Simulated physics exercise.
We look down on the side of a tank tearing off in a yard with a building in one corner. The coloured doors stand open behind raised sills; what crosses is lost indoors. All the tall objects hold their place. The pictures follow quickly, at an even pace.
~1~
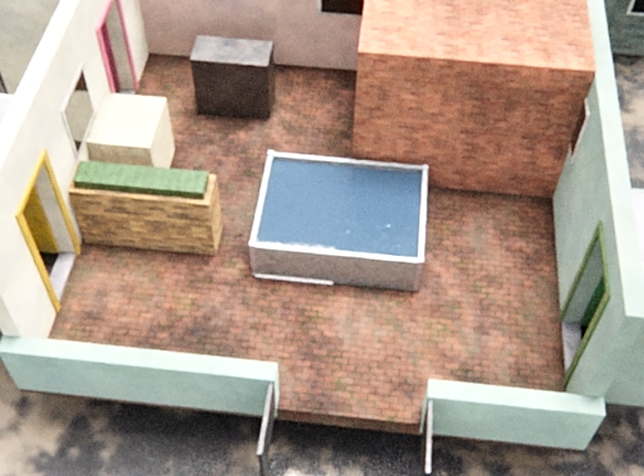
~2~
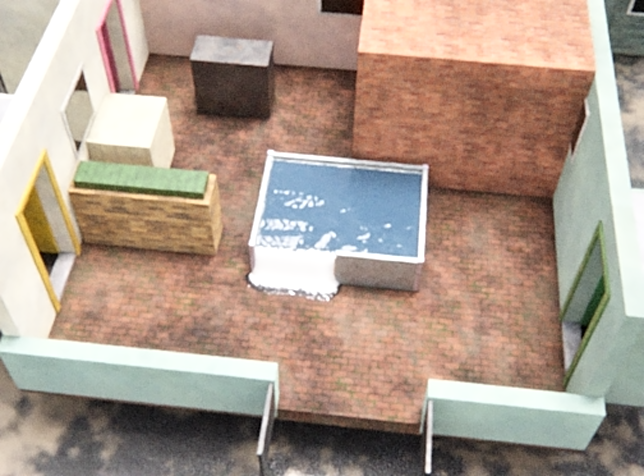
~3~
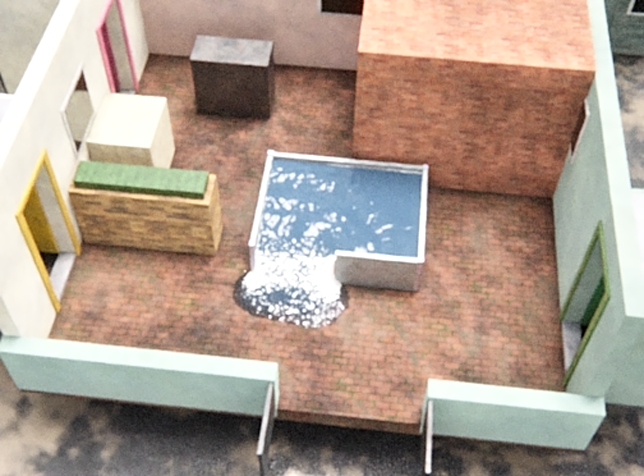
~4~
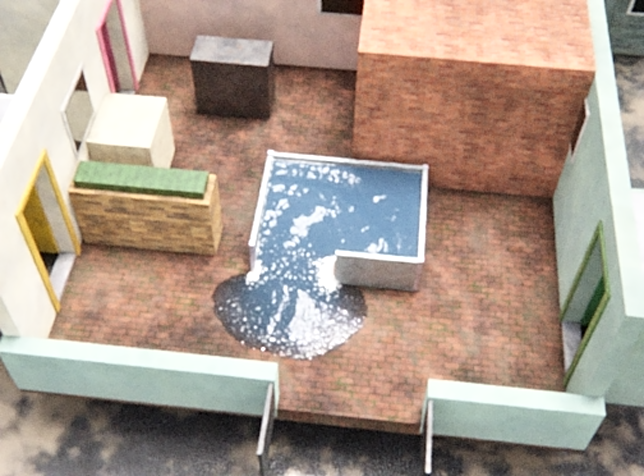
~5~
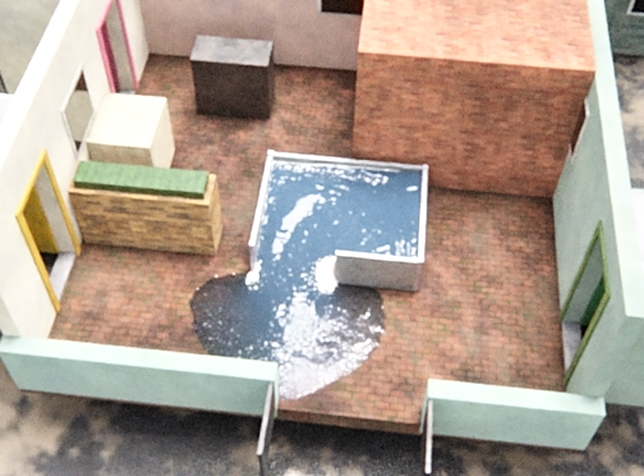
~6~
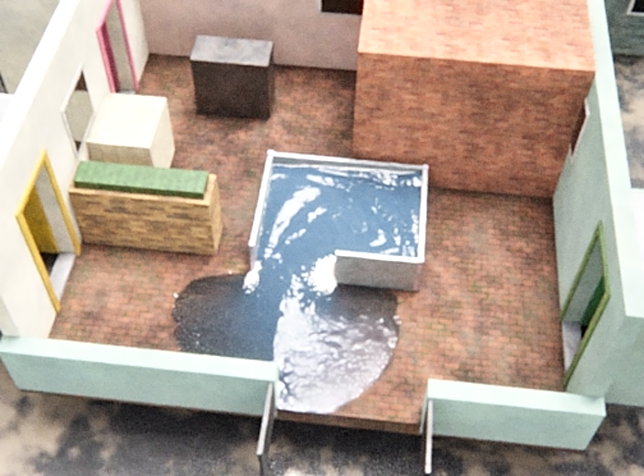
Water burst through the torn front side of an open tank in a walled yard, foaming at the gap, then spread across the brick paving in a widening dark pool that reached the front wall.
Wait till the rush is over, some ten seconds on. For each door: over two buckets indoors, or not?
In the end: The green door admits no more than that; the yellow door lets in a lot; the pink door admits no more than that.
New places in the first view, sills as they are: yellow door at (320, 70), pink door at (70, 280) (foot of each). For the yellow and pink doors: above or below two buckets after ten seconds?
Yellow stays under, pink floods.
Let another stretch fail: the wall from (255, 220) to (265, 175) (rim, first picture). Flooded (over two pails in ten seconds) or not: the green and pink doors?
My reading: Green is under, pink is over.
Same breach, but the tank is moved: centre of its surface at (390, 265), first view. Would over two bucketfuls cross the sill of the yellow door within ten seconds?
Then: Yellow door lets less in.
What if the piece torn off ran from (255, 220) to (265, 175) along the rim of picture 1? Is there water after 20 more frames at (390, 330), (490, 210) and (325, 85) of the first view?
As listed: Clear, dry, free of water.
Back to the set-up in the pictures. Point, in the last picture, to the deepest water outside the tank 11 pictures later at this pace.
Near (39, 366).
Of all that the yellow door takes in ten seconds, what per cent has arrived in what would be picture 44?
Close to 70 %.
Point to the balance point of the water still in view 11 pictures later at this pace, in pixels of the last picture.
Around (284, 278).
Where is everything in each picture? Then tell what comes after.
The open tank at (342, 208) is whole and still, in the first frame.
The front is at (252, 280), out from the gap at (296, 268), in the second frame.
Water pours out at (296, 268) and has run to (241, 296), in the third frame.
The front is at (300, 354), out from the gap at (296, 269), in the fourth frame.
The front is at a hidden place, out from the gap at (296, 269), in the fifth frame.
The front is at a hidden place, out from the gap at (296, 269), in the sixth frame.
A moment on, water covers 20 % of the floor; the green door not reached, the yellow door not reached, the pink door not reached.
Next, water covers 25 % of the floor; the green door not reached, the yellow door wet at the sill, nothing in, the pink door not reached.
Then, water covers 30 % of the floor; the green door not reached, the yellow door under two buckets in, the pink door not reached.
Later, water covers 40 % of the floor; the green door not reached, the yellow door far over two buckets in, the pink door wet at the sill, nothing in.
In the end, water covers 60 % of the floor; the green door wet at the sill, nothing in, the yellow door far over two buckets in, the pink door wet at the sill, nothing in.
